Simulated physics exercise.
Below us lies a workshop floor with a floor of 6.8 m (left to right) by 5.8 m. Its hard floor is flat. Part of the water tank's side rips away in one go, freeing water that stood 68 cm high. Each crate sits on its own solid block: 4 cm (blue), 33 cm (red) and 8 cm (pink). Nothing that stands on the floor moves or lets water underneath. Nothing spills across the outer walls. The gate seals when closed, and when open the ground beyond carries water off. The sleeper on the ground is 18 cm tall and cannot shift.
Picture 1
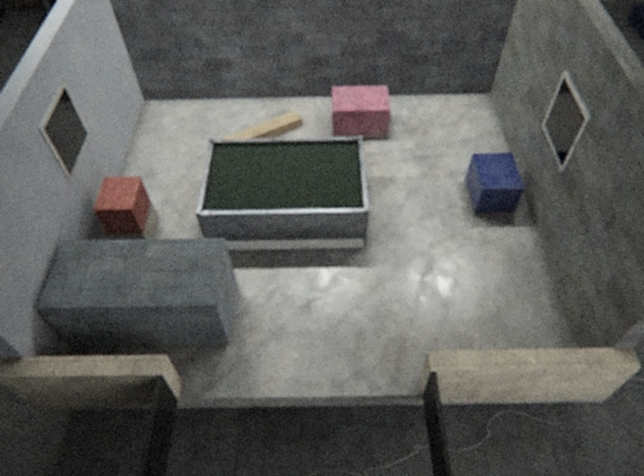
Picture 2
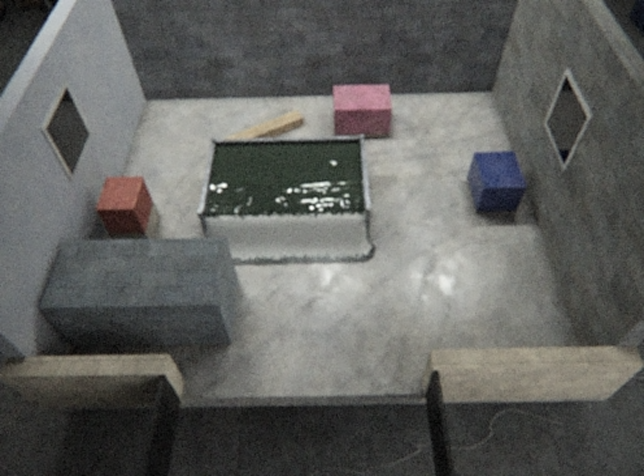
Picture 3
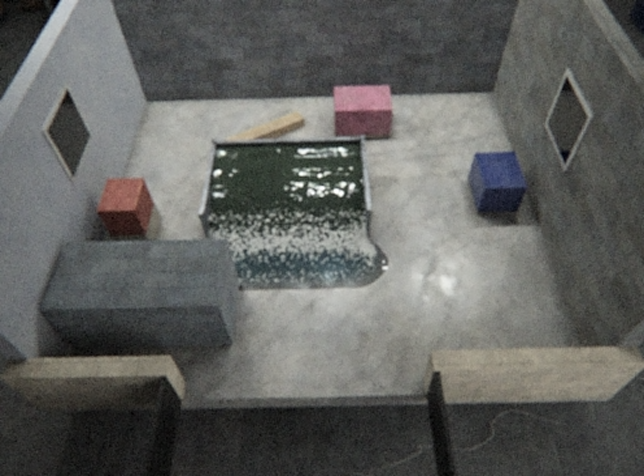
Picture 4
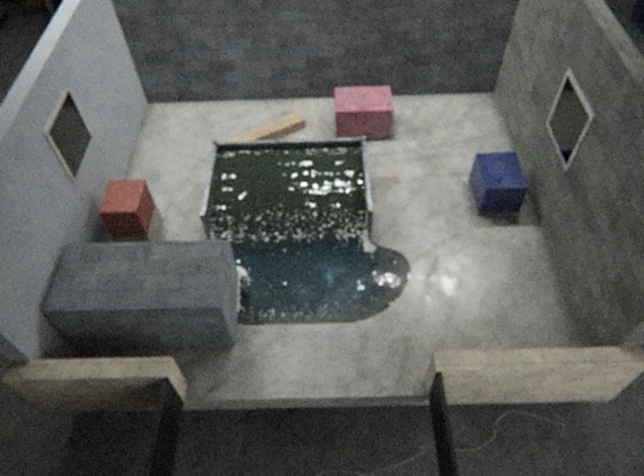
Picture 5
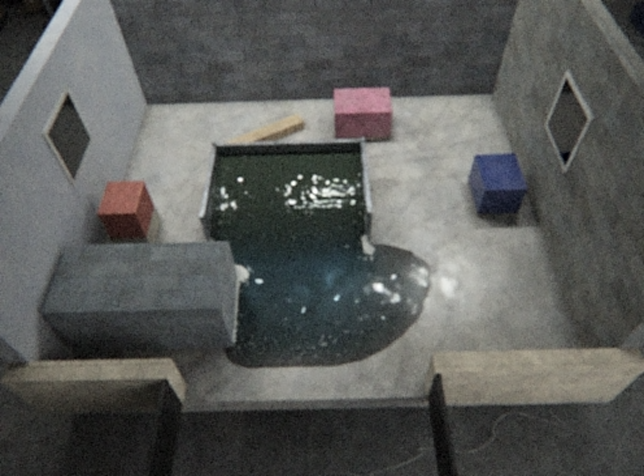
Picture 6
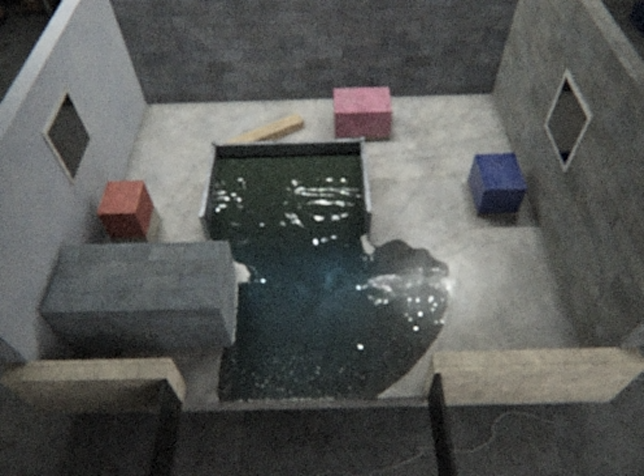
A water tank's front side gives way and dark water spreads forward across the workshop floor.
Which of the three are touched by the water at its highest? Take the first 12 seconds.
One by one: The blue crate gets wet; the red crate keeps dry; the pink crate keeps dry.
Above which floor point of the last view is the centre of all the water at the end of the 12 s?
At about (325, 201).
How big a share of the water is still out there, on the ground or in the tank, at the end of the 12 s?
Roughly 34 in a hundred.
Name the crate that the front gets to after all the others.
The pink one.
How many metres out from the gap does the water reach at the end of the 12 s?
Roughly 5.0 m.
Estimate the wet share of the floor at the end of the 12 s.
Some 95 per cent of it.
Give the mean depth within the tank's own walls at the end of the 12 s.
About 2 cm.
A moment later water covers 30 % of the floor and is deepest (36 cm) near (227, 276); blue plinth not reached, red plinth reached, pink plinth not reached.
Soon after water covers 35 % of the floor and is deepest (24 cm) near (104, 279); blue plinth not reached, red plinth reached, pink plinth not reached.
Next water covers 55 % of the floor and is deepest (14 cm) near (586, 374); blue plinth reached, red plinth reached, pink plinth not reached.
Later on water covers 75 % of the floor and is deepest (6 cm) near (524, 230); blue plinth reached, red plinth reached, pink plinth reached.
At the end water covers 95 % of the floor and is deepest (4 cm) near (215, 195); highest at the blue plinth 9 cm, highest at the red plinth 21 cm, highest at the pink plinth 3 cm.
